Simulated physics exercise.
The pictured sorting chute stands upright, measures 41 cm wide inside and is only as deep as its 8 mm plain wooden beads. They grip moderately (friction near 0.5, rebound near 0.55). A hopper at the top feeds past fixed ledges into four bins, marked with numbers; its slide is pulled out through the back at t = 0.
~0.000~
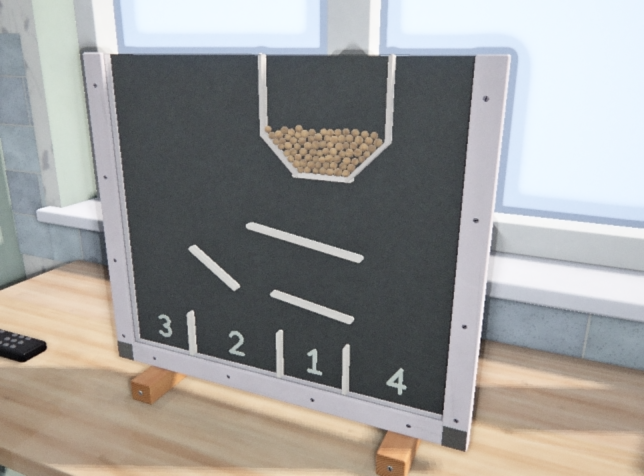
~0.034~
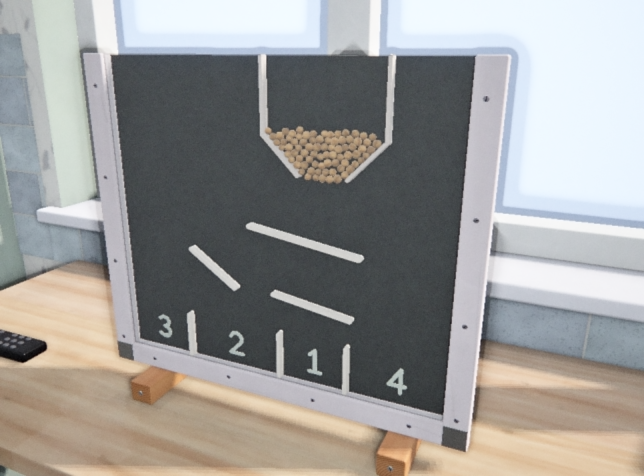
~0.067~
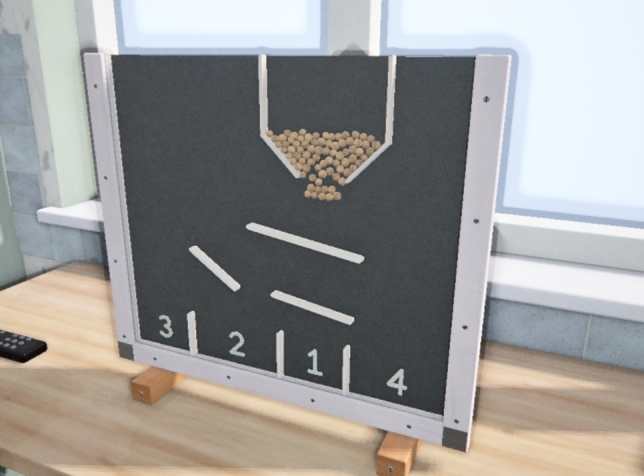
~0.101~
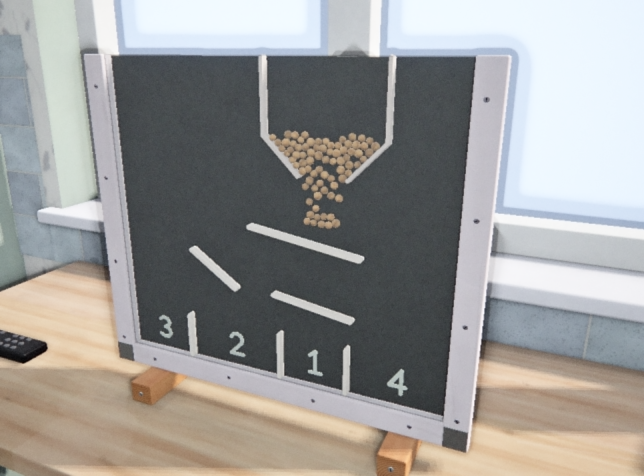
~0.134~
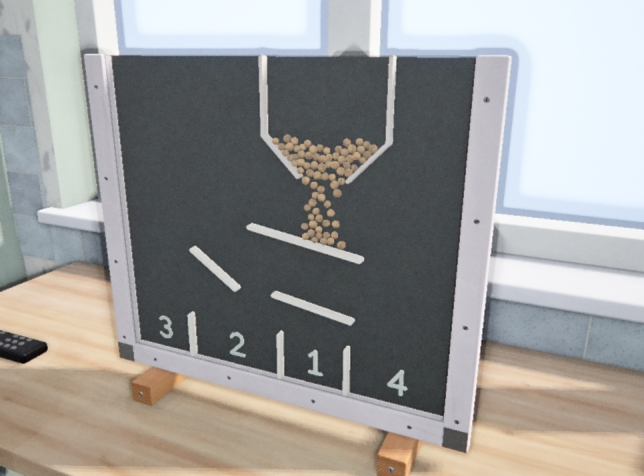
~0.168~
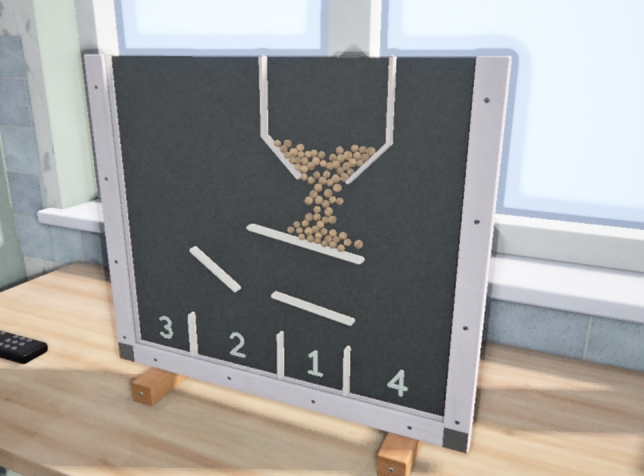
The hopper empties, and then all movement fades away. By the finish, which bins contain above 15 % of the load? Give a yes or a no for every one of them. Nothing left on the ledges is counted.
Bin 1 - no, bin 2 - no, bin 3 - no, bin 4 - yes.
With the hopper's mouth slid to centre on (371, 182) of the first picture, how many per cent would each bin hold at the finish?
Bin 1 0, bin 2 0, bin 3 0, bin 4 100.
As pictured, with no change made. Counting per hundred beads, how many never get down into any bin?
About 0 %.
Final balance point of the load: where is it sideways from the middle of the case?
The average place ends up near 15 cm to the right of the middle.
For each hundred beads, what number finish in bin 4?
Around 100 %.
After 0.24 s, 80 % have left the hopper; down in the bins, nothing yet.
After 0.34 s, 100 % have left the hopper; down in the bins, no. 4, 5 %.
In the end, by 5.3 s, no. 1, 0 %, no. 2, 0 %, no. 3, 0 %, no. 4, 100 %.
